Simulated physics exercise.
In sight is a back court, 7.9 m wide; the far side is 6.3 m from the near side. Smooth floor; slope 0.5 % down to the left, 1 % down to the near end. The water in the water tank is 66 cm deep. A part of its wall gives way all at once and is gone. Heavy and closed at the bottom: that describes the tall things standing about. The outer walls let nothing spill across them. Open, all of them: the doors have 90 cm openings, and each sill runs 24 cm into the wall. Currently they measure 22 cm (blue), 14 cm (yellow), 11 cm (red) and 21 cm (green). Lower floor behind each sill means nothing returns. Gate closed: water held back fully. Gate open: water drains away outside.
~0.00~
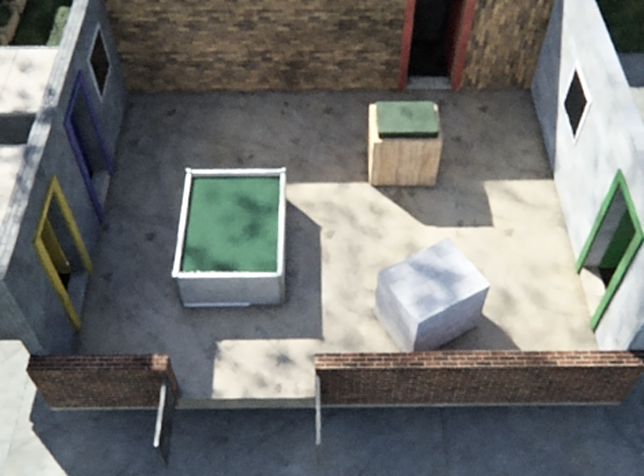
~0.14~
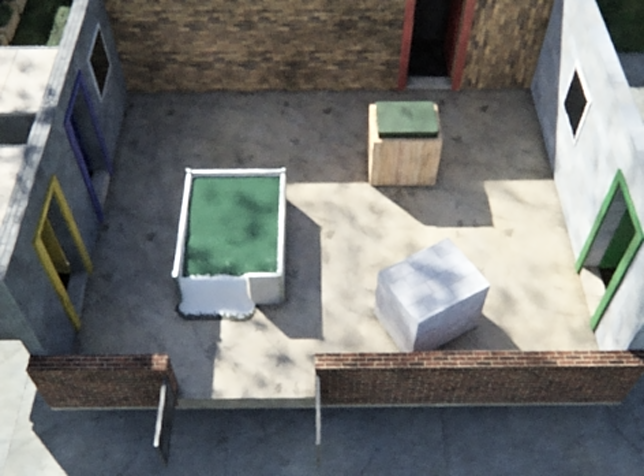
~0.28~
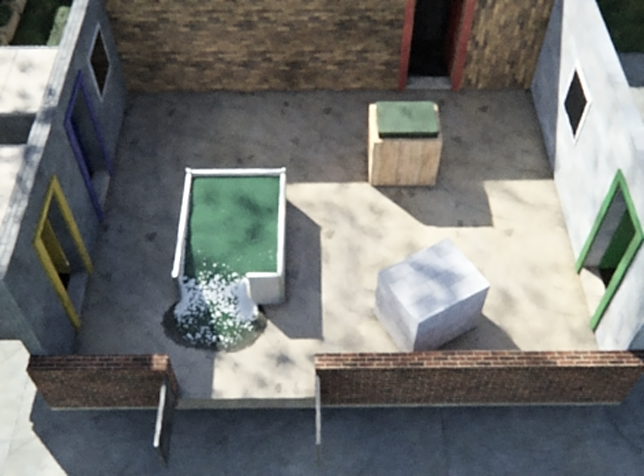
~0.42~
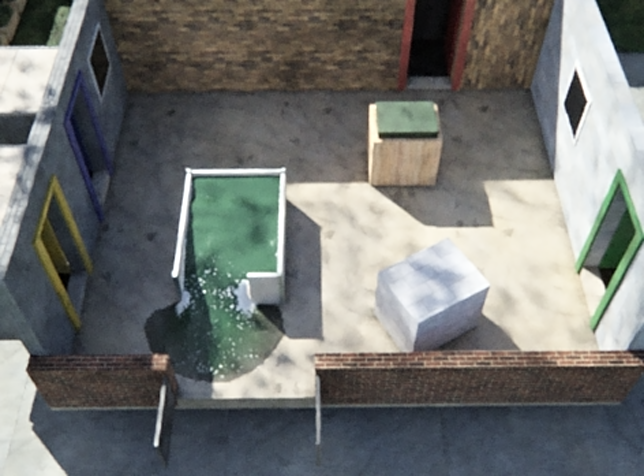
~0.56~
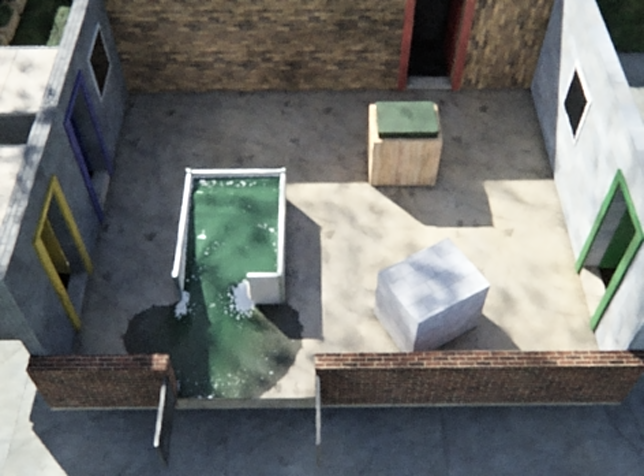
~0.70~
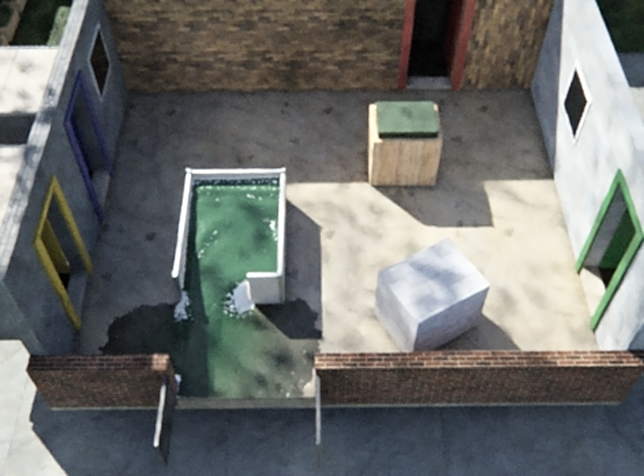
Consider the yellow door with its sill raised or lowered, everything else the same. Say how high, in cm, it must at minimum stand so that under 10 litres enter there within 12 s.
It must stand at least about 5.5 cm high.
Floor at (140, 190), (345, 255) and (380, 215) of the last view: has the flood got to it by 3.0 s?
Listed order - soaked through, unwetted, unwetted.
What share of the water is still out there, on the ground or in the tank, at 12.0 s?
Something like 38 per cent of it remains.
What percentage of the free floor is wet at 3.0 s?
Approximately 20 % of it.
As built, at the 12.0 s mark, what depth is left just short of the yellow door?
Lab note: Depth approx. 3.0 cm.
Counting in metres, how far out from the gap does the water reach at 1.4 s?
Around 2.8 m out.
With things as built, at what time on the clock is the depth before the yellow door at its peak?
That happens close to 2.8 s on the clock.
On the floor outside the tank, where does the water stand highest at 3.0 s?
Around (79, 384).
After 1.4 s water covers 10 % of the floor, deepest (42 cm) near (66, 385); it has not reached the yellow door.
After 3.0 s water covers 20 % of the floor, deepest (26 cm) near (79, 384); 9 cm at the yellow door, 0 litres in over its 14 cm sill.
After 12.0 s water covers 45 % of the floor, deepest (6 cm) near (66, 385); 3 cm at the yellow door, 0 litres in over its 14 cm sill.
At the yellow door as built, the water arrived by 1.8 s and peaked near 10 cm at 2.8 s.
Run again over the same 12 s with other heights there, 14 litres in over 5 cm, 4 litres over 7 cm. The limit of 10 litres is kept from about 5.5 cm up.
